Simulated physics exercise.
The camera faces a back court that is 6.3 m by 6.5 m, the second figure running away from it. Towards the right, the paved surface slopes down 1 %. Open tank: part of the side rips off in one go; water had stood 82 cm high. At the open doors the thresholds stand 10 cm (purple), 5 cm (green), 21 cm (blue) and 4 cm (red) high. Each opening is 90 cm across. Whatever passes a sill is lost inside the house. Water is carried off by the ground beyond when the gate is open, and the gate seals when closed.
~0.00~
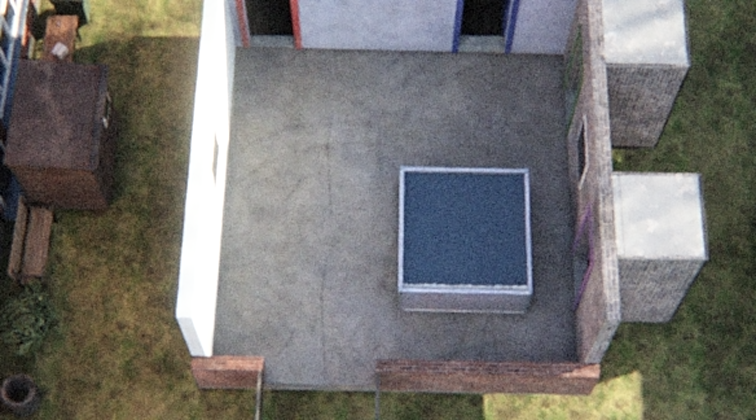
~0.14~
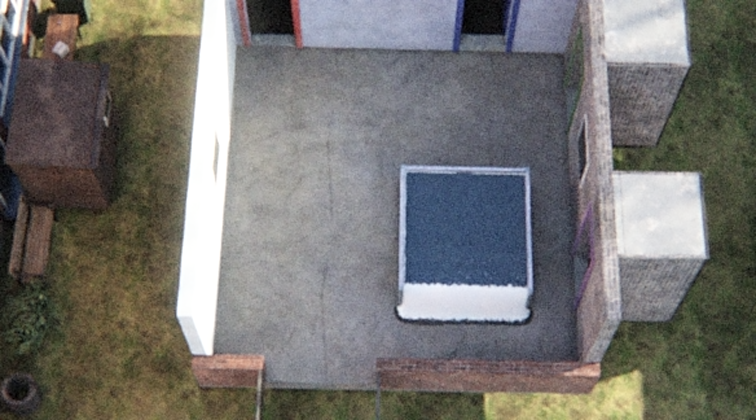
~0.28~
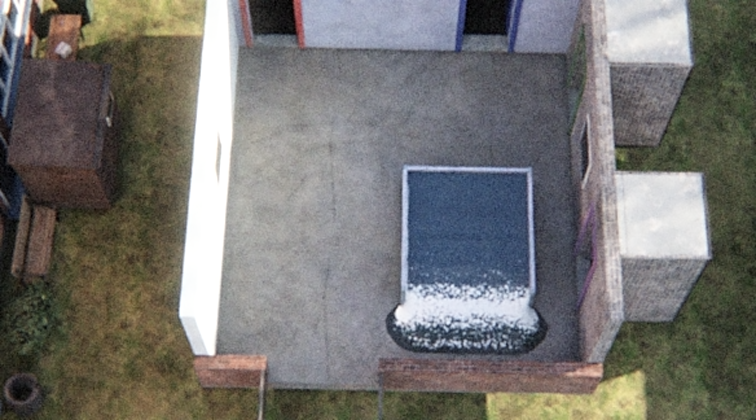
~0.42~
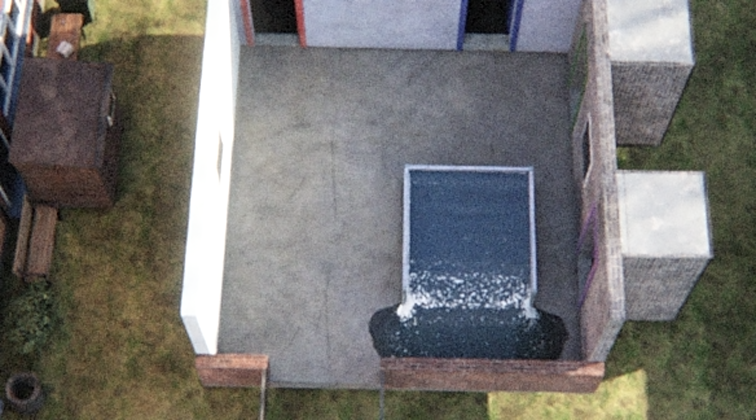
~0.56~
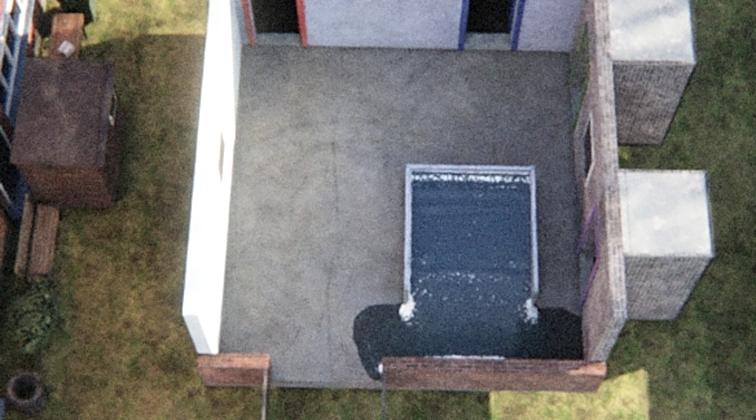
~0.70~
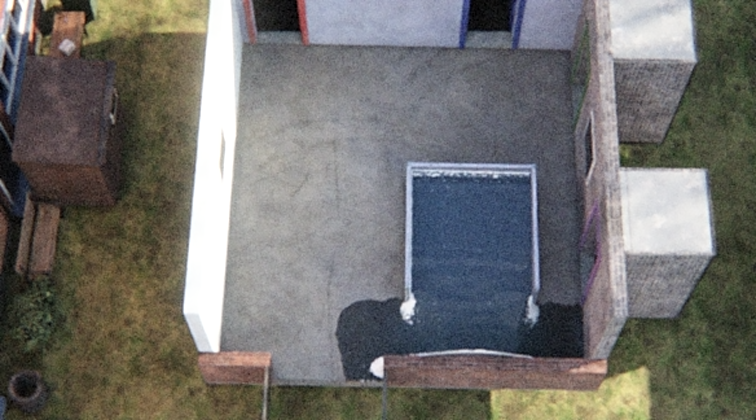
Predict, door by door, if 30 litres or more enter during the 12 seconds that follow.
Outcome: The purple door breaches the limit, the green door breaches the limit, the blue door never breaches the limit, the red door breaches the limit.
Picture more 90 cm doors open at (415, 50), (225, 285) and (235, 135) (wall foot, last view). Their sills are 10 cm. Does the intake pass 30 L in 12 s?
Taking them in order, the first gets too little, the second enough and the third too little.
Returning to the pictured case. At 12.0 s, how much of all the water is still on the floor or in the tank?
It comes to near 74 per cent.
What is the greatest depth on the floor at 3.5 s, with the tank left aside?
Depth max: Approx. 44 cm.
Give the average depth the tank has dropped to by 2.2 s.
Mean depth: About 26 cm.
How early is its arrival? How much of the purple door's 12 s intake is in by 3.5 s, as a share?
I'd put it at about 65 per cent by that point.
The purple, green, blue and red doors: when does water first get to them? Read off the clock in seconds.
Purple = 1.4 s, green = 2.6 s, blue = 3.0 s, red = 4.0 s.
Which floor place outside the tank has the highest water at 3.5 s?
It's at about (560, 58) in the last picture.
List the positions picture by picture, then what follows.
The first picture shows still water, 82 cm deep, in the open tank at (465, 231).
In the second picture, the front is at (527, 318), 1.1 m from the gap at (464, 302); 0.4 m2 of floor is under water; 82 cm left at the back of the open tank.
In the third picture, water pours out at (466, 302) and has run 1.4 m, to (540, 332); typically 13 cm deep outside, 82 cm at the open tank's back.
In the fourth picture, the front is at (552, 357), 1.7 m from the gap at (467, 302); 3.4 m2 of floor is under water; 80 cm left at the back of the open tank.
In the fifth picture, the front is at a hidden place, 2.2 m from the gap at (469, 301); 4.2 m2 of floor is under water; 72 cm left at the back of the open tank.
In the sixth picture, the front is at a hidden place, 2.5 m from the gap at (470, 300); 4.5 m2 of floor is under water; 70 cm left at the back of the open tank.
After 1.4 s water covers 20 % of the floor and is deepest (74 cm) near (583, 372); purple door 5 cm at the sill, 0 L in, green door not reached, blue door not reached, red door not reached.
After 2.2 s water covers 35 % of the floor and is deepest (59 cm) near (573, 372); purple door 19 cm at the sill, 3 L in, green door not reached, blue door not reached, red door not reached.
After 3.5 s water covers 55 % of the floor and is deepest (44 cm) near (560, 58); purple door 18 cm at the sill, 51 L in, green door 10 cm at the sill, 11 L in, blue door 16 cm at the sill, 0 L in, red door not reached.
After 7.0 s water covers 95 % of the floor and is deepest (21 cm) near (562, 361); purple door 8 cm at the sill, 75 L in, green door 7 cm at the sill, 34 L in, blue door 9 cm at the sill, 0 L in, red door 13 cm at the sill, 100 L in.
After 12.0 s water covers 100 % of the floor and is deepest (14 cm) near (570, 66); purple door 7 cm at the sill, 77 L in, green door 10 cm at the sill, 62 L in, blue door 9 cm at the sill, 0 L in, red door 5 cm at the sill, 198 L in.
